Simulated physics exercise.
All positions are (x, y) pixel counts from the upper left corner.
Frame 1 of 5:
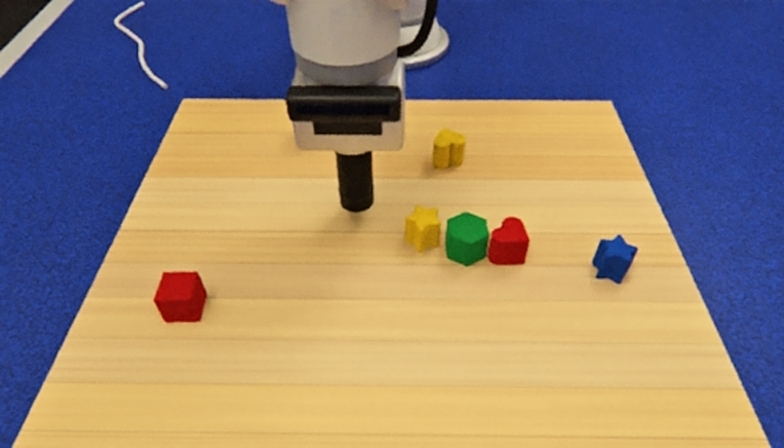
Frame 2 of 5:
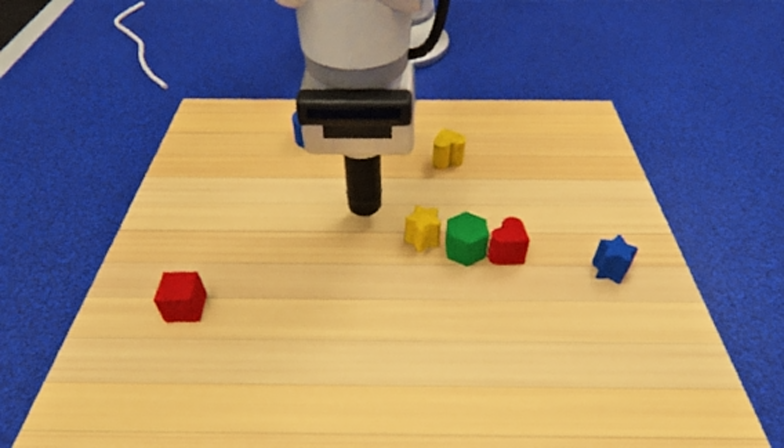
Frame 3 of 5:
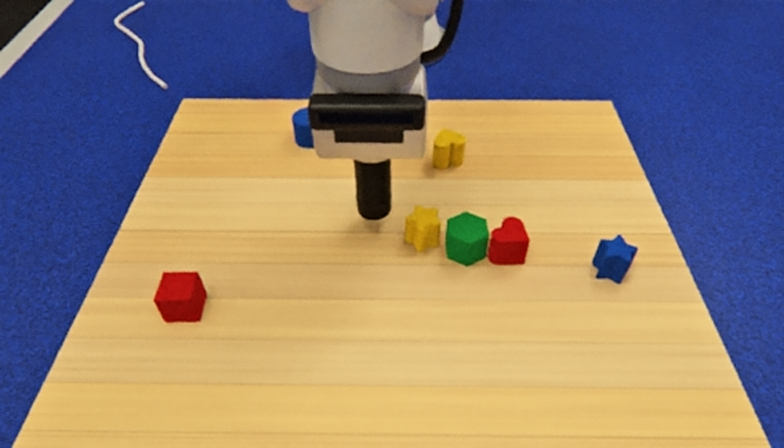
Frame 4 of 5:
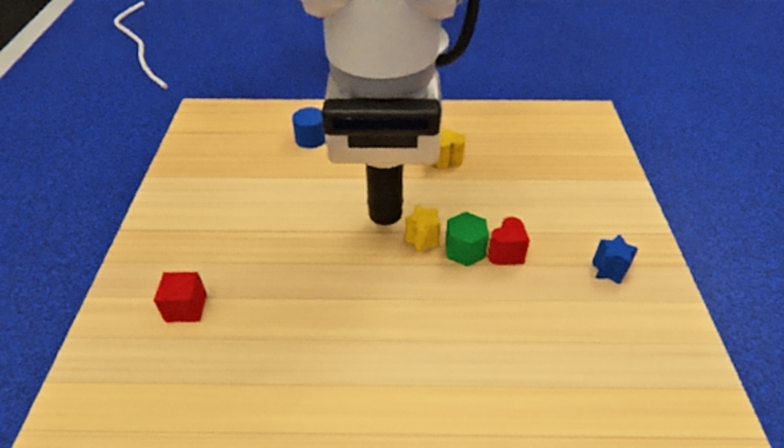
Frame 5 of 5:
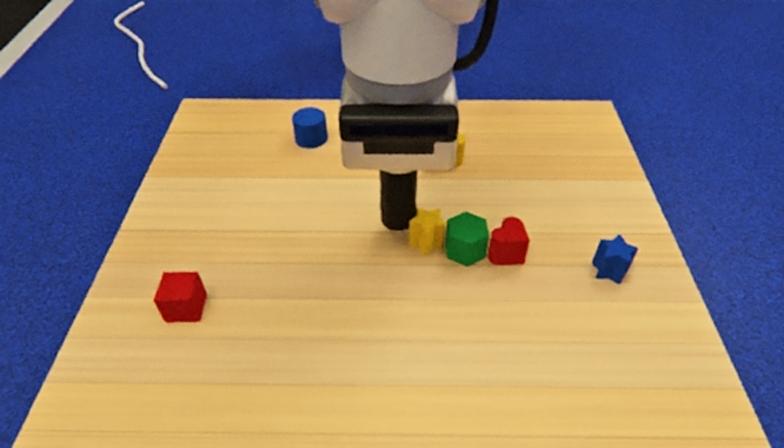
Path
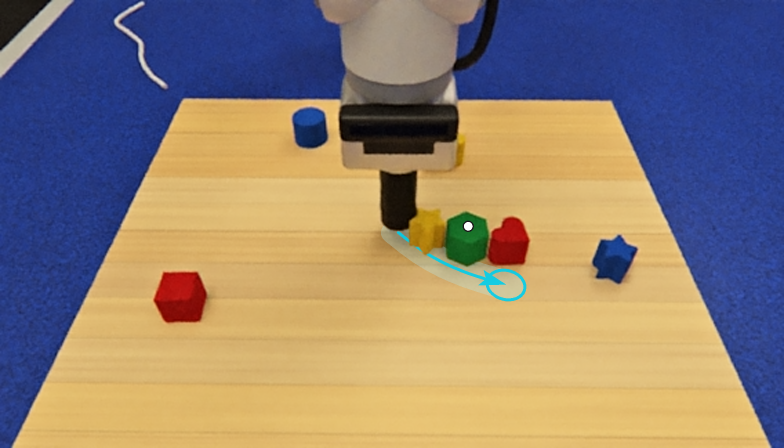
A pale wooden board on blue carpet is seen from a fixed, raised view facing a white robot arm with a black post. A red cube sits at left, a yellow star, green hexagon and red heart line up near the middle, a blue star lies at right, and yellow and blue blocks are farther back. The arm glides slightly rightward and nearer, uncovering the blue block, and its post nudges the yellow star slightly right.
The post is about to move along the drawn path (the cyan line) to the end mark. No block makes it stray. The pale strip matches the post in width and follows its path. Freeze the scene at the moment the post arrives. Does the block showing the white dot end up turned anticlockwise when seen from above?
I believe so.
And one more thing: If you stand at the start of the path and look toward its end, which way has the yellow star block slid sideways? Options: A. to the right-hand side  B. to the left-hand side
A.
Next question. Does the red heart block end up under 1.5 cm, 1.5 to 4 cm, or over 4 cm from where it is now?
The 1.5 to 4 cm band.
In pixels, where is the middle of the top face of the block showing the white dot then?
When the path ends, it will be at (554, 260).
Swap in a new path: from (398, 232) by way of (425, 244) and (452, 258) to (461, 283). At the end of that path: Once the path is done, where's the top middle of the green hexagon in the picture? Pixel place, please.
Most likely (532, 256).
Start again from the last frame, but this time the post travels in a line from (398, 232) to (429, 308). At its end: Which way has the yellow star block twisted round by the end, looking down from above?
It rotates counterclockwise.
The drawn path runs from (398, 232) through (445, 263) to (506, 285); the dot is on the green hexagon.
What follows on the original path. One third of the way, post (429, 242); yellow star block (461, 240); green hexagon (501, 243), turned 15° anticlockwise; red heart block (531, 230), turned 55° anticlockwise.
Two thirds of the way, post (467, 260); yellow star block (498, 264), turned 15° clockwise; green hexagon (535, 255), turned 65° anticlockwise; red heart block (540, 228), turned 95° anticlockwise.
At the end, post (509, 272); yellow star block (532, 286), turned 40° clockwise; green hexagon (554, 260), turned 100° anticlockwise; red heart block (540, 228), turned 100° anticlockwise.
